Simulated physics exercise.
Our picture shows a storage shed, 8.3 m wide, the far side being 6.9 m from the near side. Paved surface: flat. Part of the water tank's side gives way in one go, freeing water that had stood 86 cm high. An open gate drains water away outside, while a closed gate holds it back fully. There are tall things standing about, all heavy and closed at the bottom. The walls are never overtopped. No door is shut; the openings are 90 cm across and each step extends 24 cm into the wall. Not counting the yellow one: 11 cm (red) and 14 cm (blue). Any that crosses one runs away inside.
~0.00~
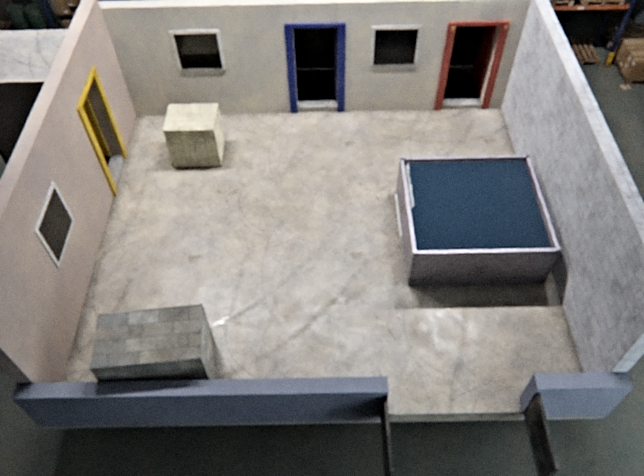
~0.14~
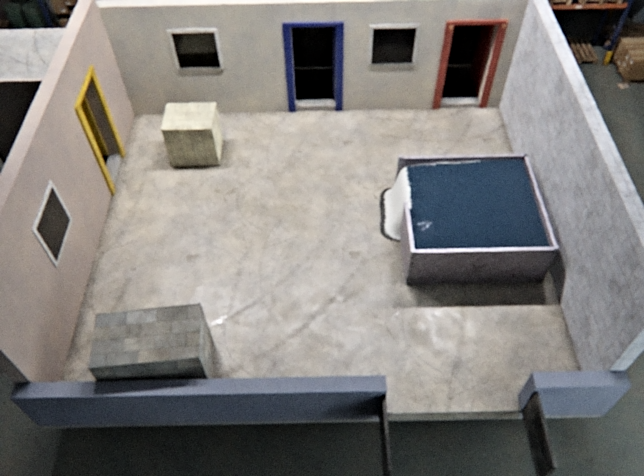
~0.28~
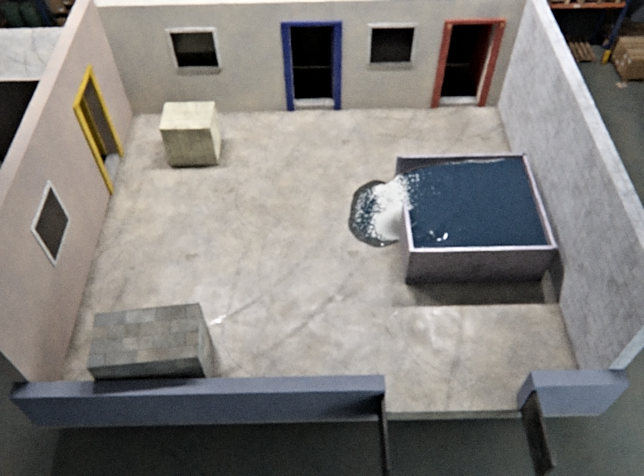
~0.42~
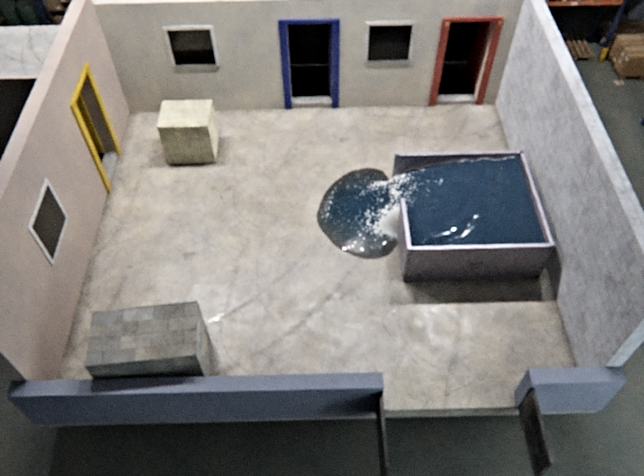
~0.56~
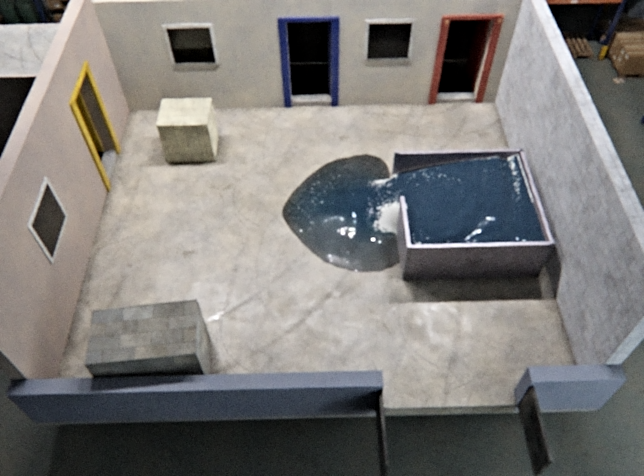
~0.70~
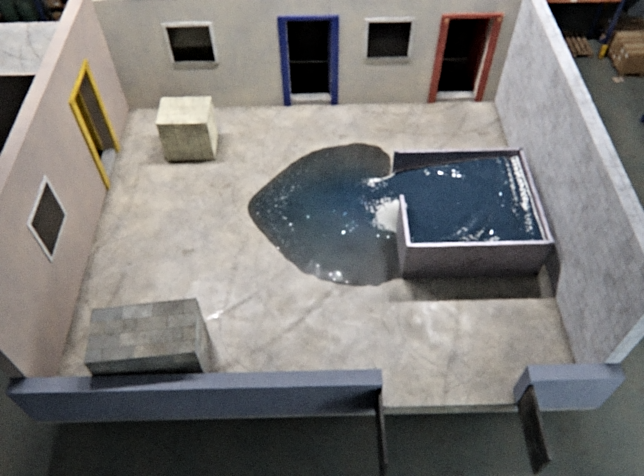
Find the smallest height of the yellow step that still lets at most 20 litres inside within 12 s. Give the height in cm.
The smallest height is roughly 25 cm.
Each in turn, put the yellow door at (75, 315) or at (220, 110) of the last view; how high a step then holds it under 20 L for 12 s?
First place around 17 cm, second around 22 cm.
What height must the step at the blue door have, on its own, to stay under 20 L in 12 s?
At the blue door it takes roughly 8.5 centimetres.
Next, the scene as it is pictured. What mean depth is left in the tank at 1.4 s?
Near 61 cm, averaged.
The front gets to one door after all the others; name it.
It's the red one.
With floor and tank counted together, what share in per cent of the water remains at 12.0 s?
Roughly 94 percent of the water remains.
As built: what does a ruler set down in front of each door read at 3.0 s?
The red door has 0 cm, the yellow door 26 cm and the blue door 9 cm.
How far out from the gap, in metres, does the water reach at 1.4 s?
About 5.4 metres out.
After 1.4 s water covers 35 % of the floor, deepest (48 cm) near (387, 200); it has not reached the yellow door.
After 3.0 s water covers 60 % of the floor, deepest (32 cm) near (129, 110); 26 cm at the yellow door, 72 litres in over its 13 cm step.
After 12.0 s water covers 100 % of the floor, deepest (13 cm) near (533, 225); 8 cm at the yellow door, 163 litres in over its 13 cm step.
At the yellow door as built, the water arrived by 1.7 s and peaked near 28 cm at 2.6 s.
Run again over the same 12 s with other heights there, 47 litres in over 21 cm, 9 litres over 28.5 cm. The limit of 20 litres is kept from about 25 cm up.
